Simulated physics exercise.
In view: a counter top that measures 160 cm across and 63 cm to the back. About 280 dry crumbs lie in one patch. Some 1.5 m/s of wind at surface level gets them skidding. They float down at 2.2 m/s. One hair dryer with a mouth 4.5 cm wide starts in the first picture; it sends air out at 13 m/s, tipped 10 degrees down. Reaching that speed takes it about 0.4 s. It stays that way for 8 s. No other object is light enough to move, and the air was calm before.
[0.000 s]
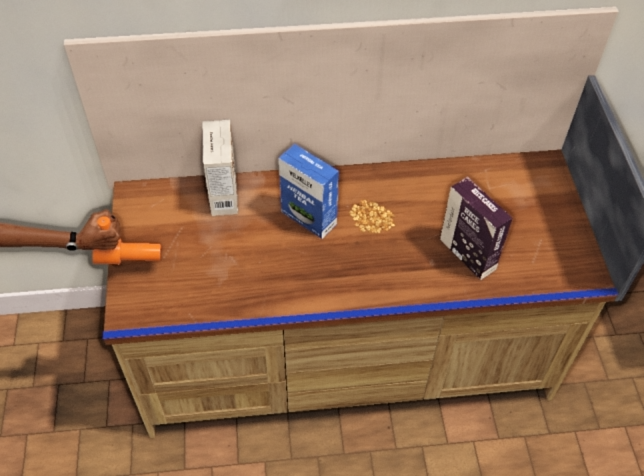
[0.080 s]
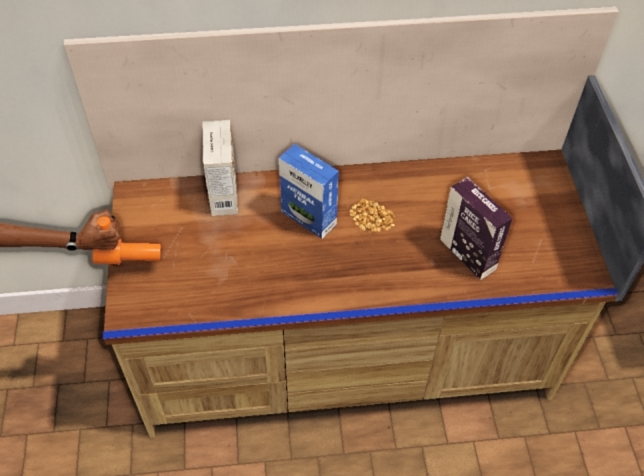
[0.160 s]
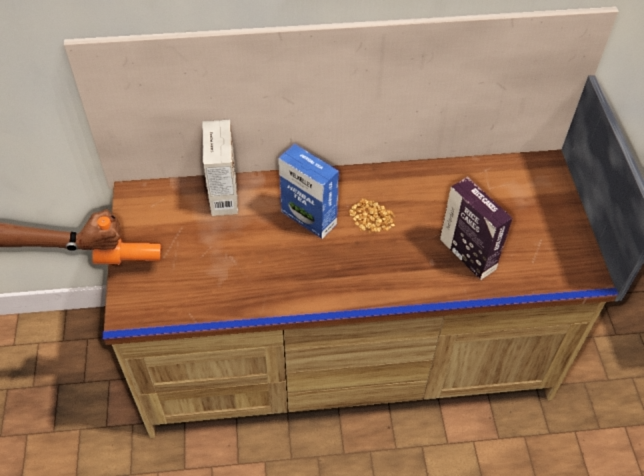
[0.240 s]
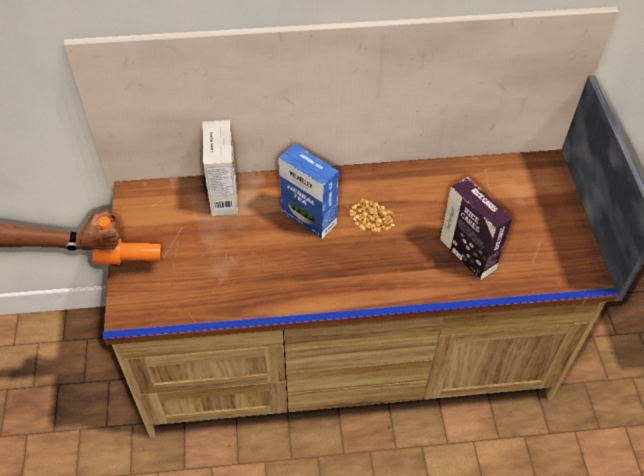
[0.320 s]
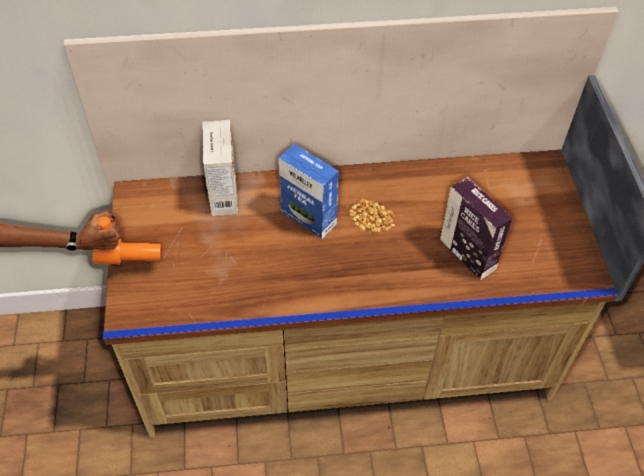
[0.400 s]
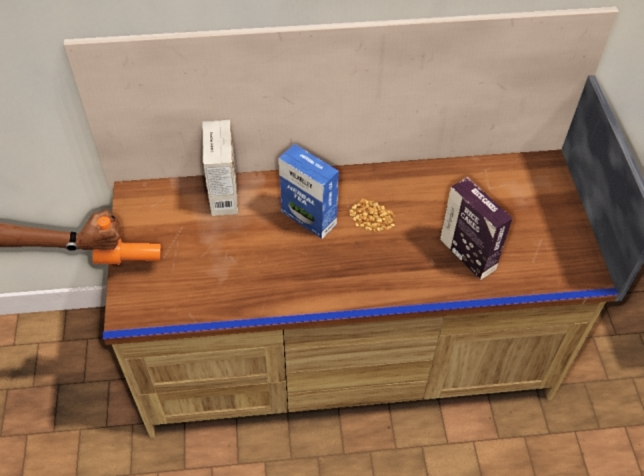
A patch of dry crumbs barely stirs while a hand holds an orange hair dryer.
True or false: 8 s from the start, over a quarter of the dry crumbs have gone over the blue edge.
False.
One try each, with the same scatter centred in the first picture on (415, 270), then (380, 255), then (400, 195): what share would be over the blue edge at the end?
In turn: 100 per cent, 80 per cent, 0 per cent.
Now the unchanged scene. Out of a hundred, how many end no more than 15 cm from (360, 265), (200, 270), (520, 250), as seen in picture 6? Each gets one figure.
I would say some 0 %, 0 % and 0 % respectively.
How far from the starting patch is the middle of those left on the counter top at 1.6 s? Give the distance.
Roughly 20 centimetres.
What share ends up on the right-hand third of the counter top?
Near 70 %.
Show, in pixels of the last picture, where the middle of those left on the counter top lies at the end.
Around (529, 162).
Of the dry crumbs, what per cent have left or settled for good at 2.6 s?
My guess would be around 30 %.
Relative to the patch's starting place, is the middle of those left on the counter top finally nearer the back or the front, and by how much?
To the far end, near enough 20 cm.
After 1.6 s the count stands so, 1 % are over the blue edge; the middle of those still in play is near (425, 202).
After 2.6 s the count stands so, 2 % are over the blue edge; the middle of those still in play is near (501, 170).
After 4.4 s the count stands so, 3 % are over the blue edge; the middle of those still in play is near (526, 163).
After 8.0 s, at the end, 3 % are over the blue edge; the middle of those still in play is near (529, 162).
